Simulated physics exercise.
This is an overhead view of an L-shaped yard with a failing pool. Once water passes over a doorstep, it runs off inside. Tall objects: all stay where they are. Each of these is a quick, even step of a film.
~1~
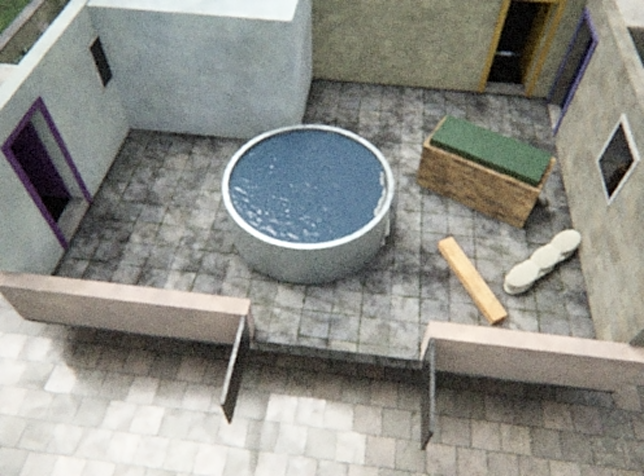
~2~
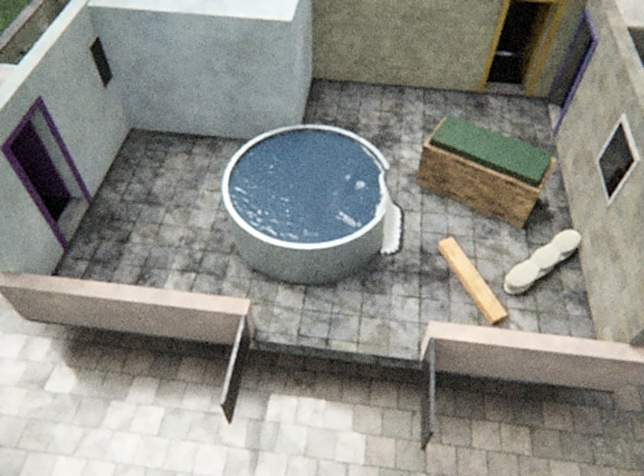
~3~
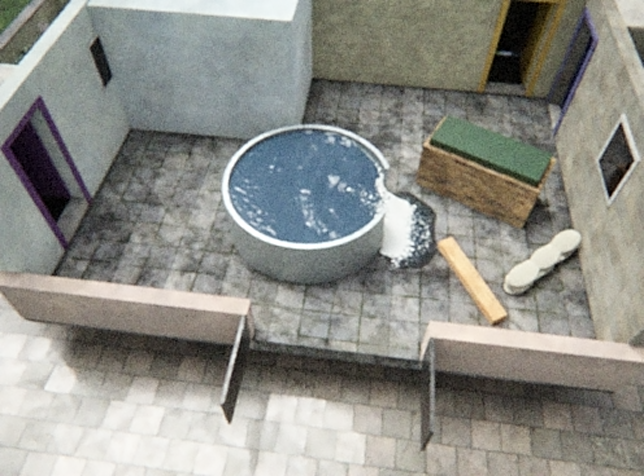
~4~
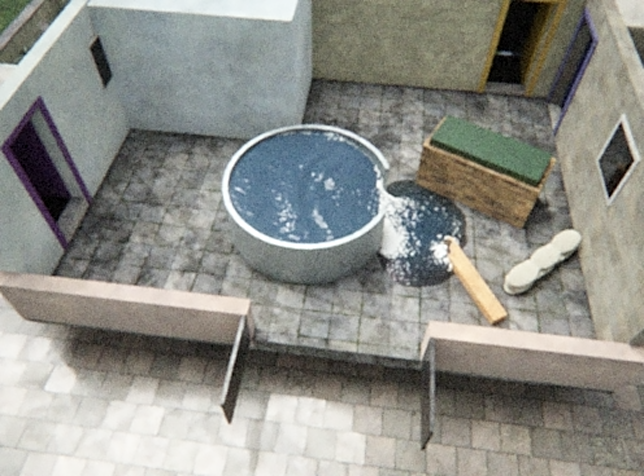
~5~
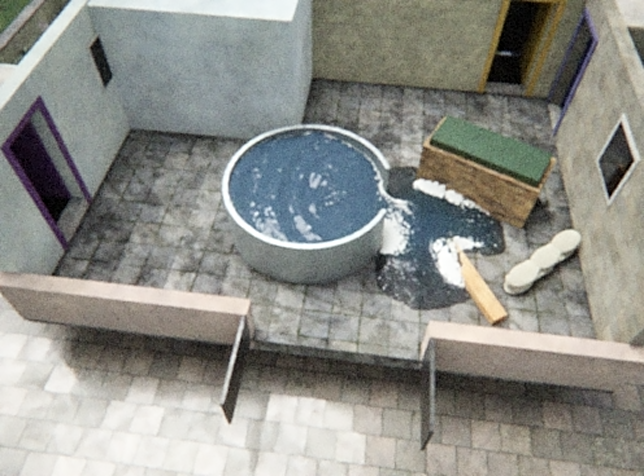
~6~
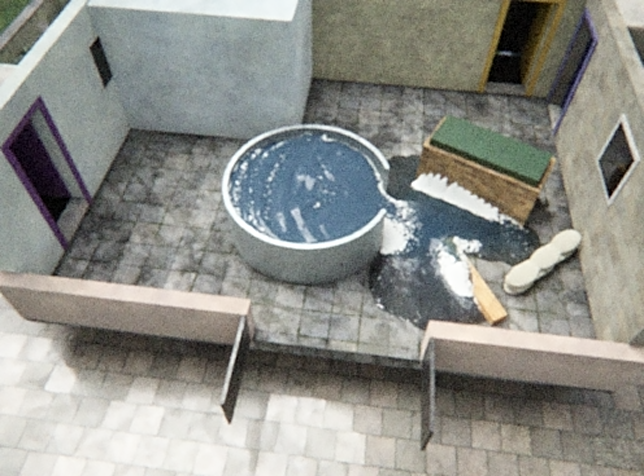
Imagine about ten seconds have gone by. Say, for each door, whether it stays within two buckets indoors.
The yellow door does not stay within it; the purple door stays within it; the blue door does not stay within it.
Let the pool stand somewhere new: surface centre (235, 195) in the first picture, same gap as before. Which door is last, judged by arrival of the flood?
The one in purple.
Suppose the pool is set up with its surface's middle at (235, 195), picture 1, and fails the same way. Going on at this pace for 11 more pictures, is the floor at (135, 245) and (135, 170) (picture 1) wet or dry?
In the order asked: Unreached, then unreached.
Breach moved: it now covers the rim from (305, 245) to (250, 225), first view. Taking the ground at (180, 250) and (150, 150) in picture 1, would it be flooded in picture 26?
Soaked; soaked.
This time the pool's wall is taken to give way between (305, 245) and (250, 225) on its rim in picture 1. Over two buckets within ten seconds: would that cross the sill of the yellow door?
Yellow: Remains below.
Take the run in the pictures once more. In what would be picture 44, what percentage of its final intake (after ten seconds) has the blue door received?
Something like 35 in a hundred.
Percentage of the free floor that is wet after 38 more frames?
That comes to about 75 per cent.
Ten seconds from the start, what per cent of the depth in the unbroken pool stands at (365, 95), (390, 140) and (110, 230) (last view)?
About 12, 10 and 8 percent, in that order.
A moment on, water covers 20 % of the floor; the yellow door not reached, the purple door not reached, the blue door not reached.
Next, water covers 35 % of the floor; the yellow door not reached, the purple door not reached, the blue door wet at the sill, nothing in.
Then, water covers 55 % of the floor; the yellow door over two buckets in, the purple door not reached, the blue door wet at the sill, nothing in.
Later, water covers 75 % of the floor; the yellow door far over two buckets in, the purple door not reached, the blue door over two buckets in.
In the end, water covers 95 % of the floor; the yellow door far over two buckets in, the purple door wet at the sill, nothing in, the blue door over two buckets in.
